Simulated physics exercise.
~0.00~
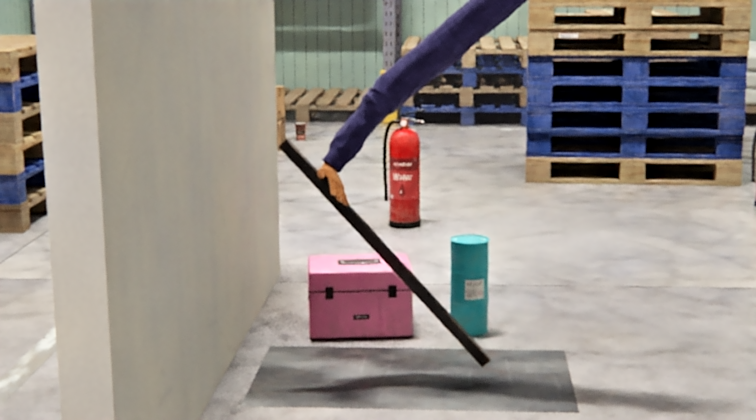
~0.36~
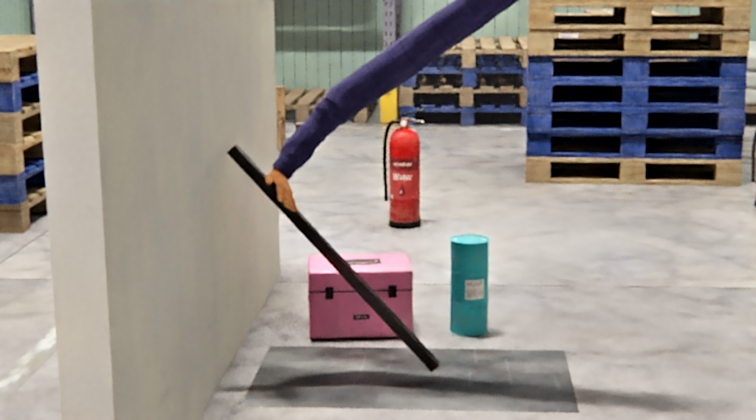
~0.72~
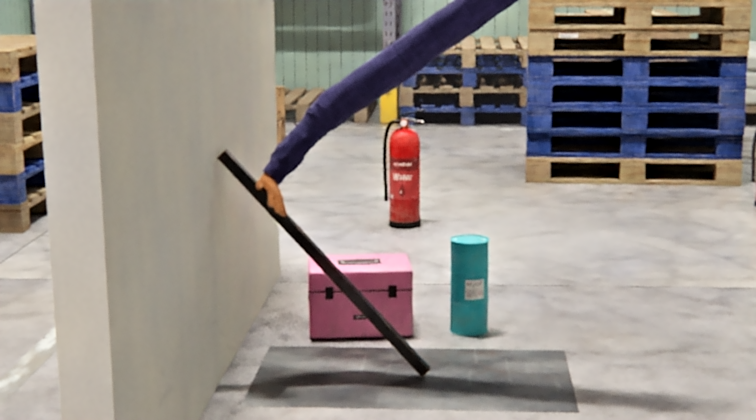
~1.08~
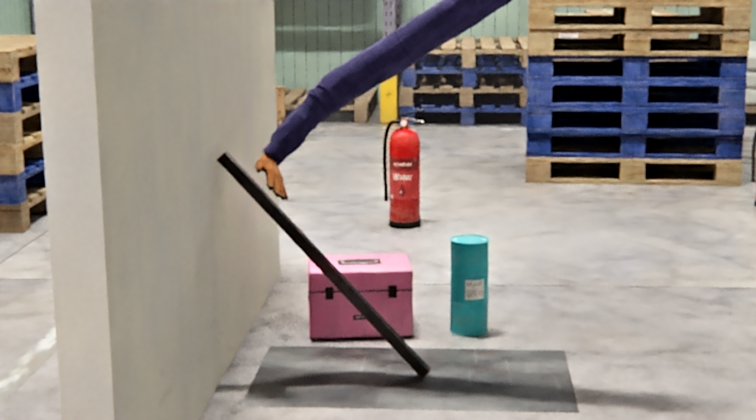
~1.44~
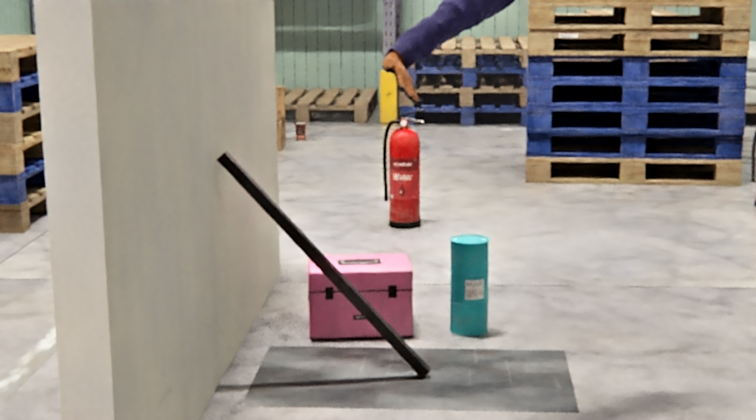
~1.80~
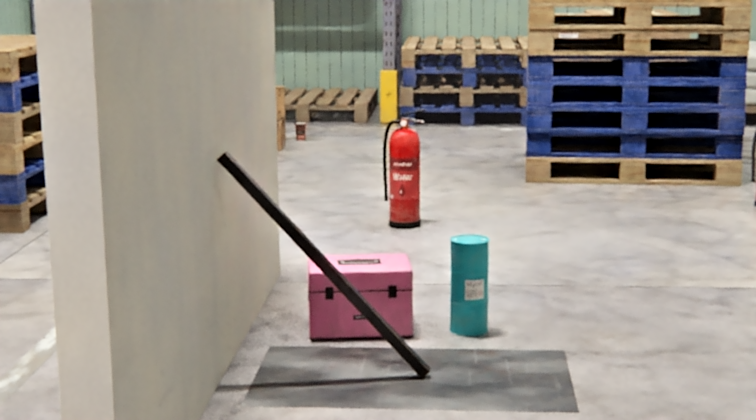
A black pole is lowered against the wall by a hand and stays leaning when released.
